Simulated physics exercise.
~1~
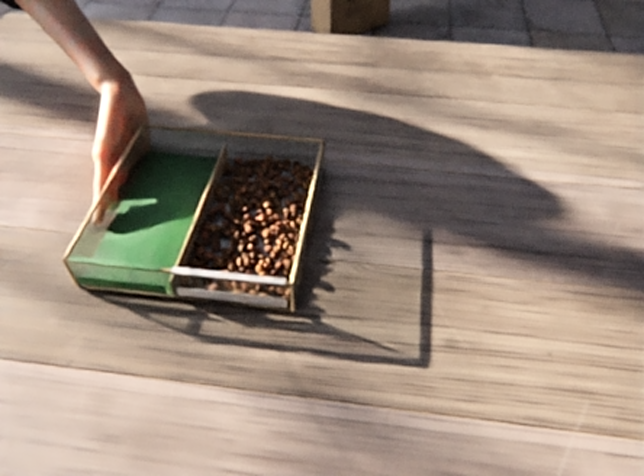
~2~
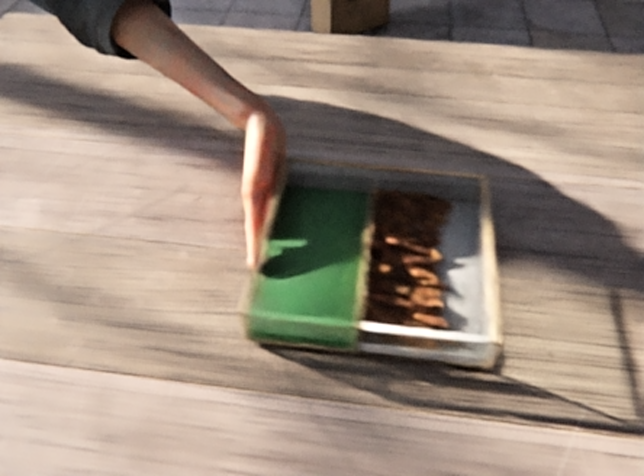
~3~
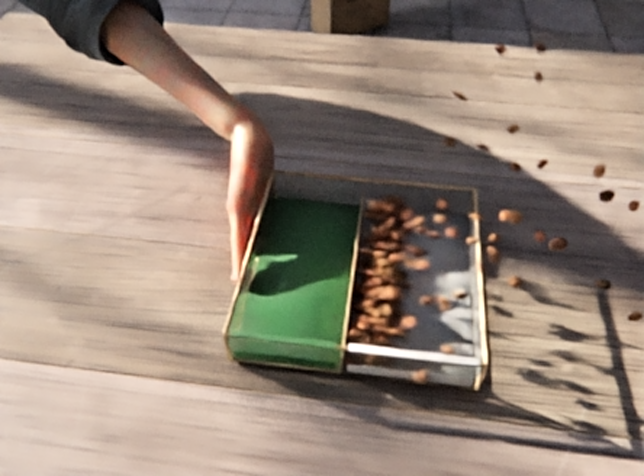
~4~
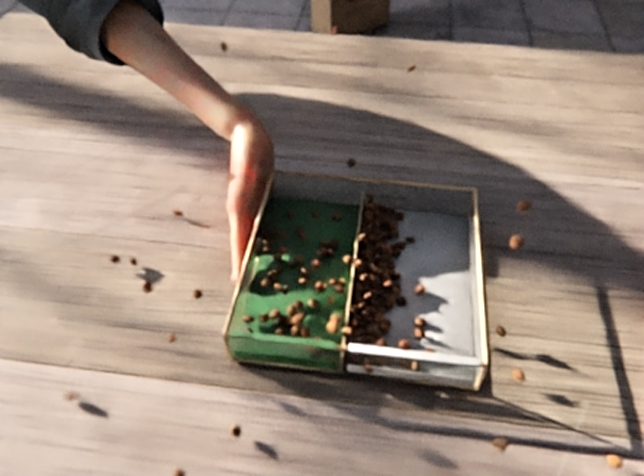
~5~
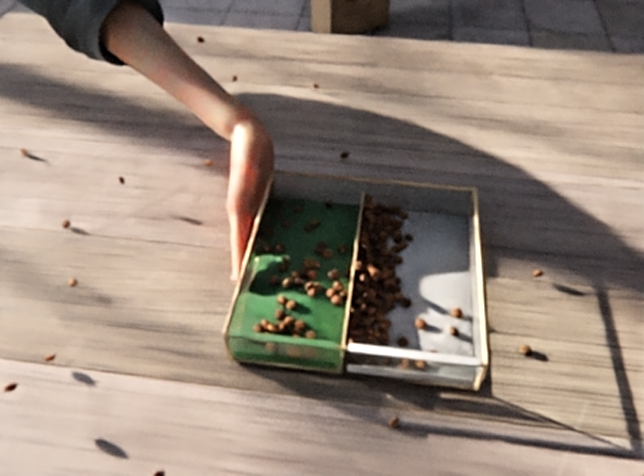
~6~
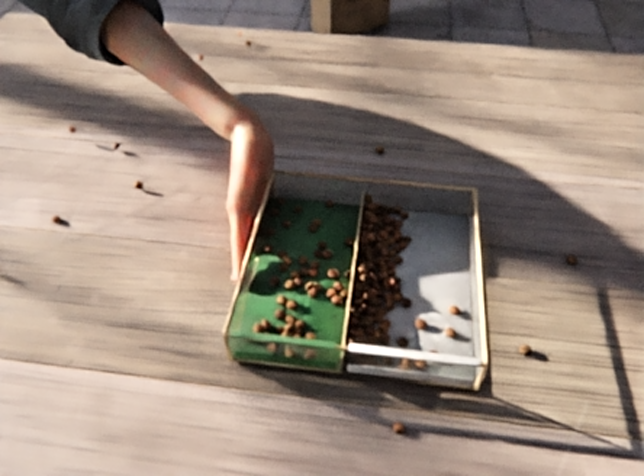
A two-part tray with brown kibble in its right half was pushed quickly right by a hand, then jerked slightly back left, sending pieces flying; some landed in the green half and others scattered outside, while most stayed heaped against the divider.
